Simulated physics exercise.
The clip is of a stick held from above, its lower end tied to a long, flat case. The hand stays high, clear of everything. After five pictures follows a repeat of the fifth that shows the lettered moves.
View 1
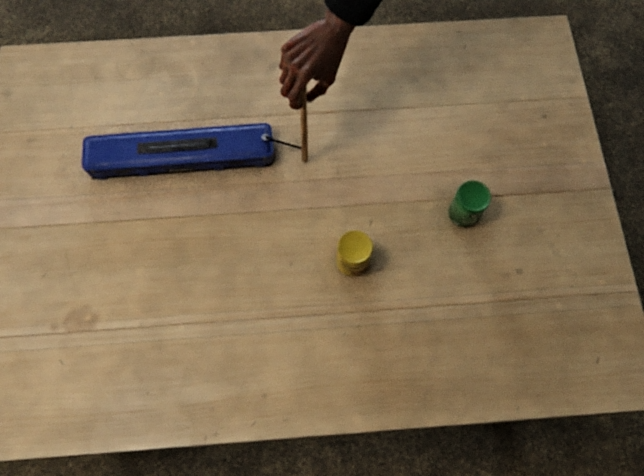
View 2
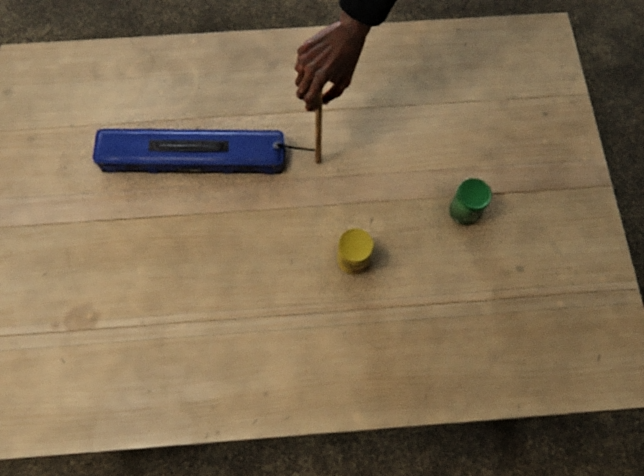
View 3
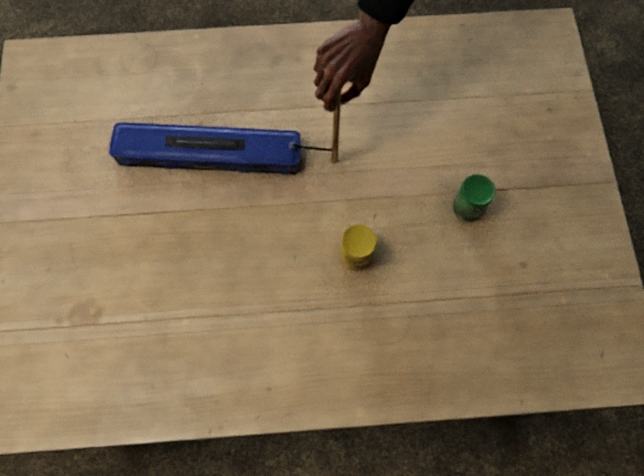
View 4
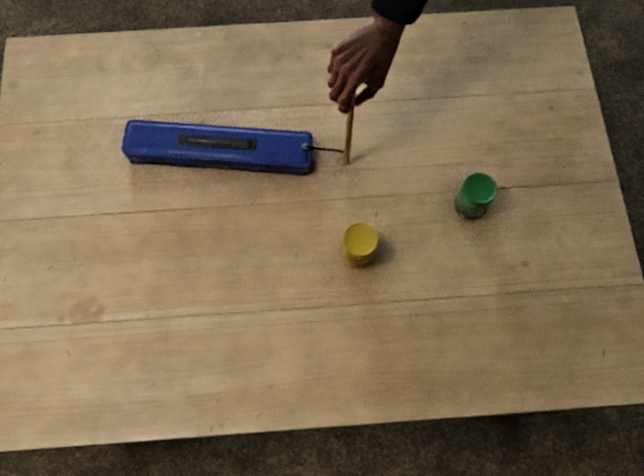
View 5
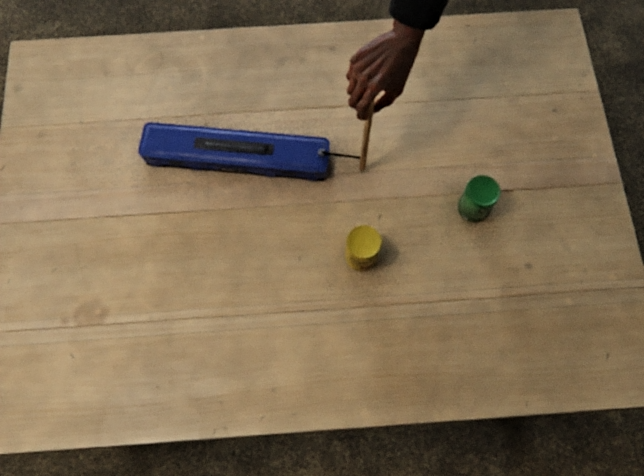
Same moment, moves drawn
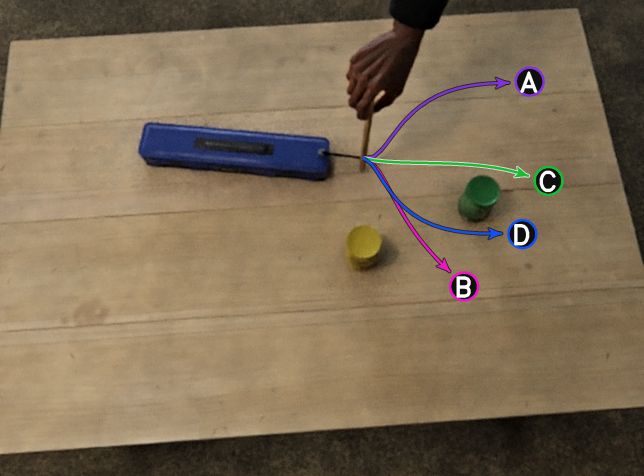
On a pale wooden table, a hand held an upright stick tied to a long blue case and drew it slowly to the right, while a yellow jar and a green jar stood still nearby.
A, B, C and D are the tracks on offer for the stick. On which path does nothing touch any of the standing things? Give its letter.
The stick should follow A.
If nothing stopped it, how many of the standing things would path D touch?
It touches one.
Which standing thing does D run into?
The green jar.
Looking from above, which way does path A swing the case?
On that path, anticlockwise.
On the marked copy, A from (363, 158) via (429, 100) to (509, 83); B from (363, 158) via (405, 218) to (450, 272); C from (363, 158) via (451, 164) to (528, 176); D from (363, 158) via (422, 220) to (501, 233).
Following A. Soon after the start, foot of the stick (406, 120), middle of the case (280, 141).
Later, foot of the stick (457, 90), middle of the case (338, 125).
In the end, foot of the stick (508, 84), middle of the case (388, 112); nothing has been touched.
As for the rest, B meets the yellow jar; C meets the green jar; D meets the green jar.
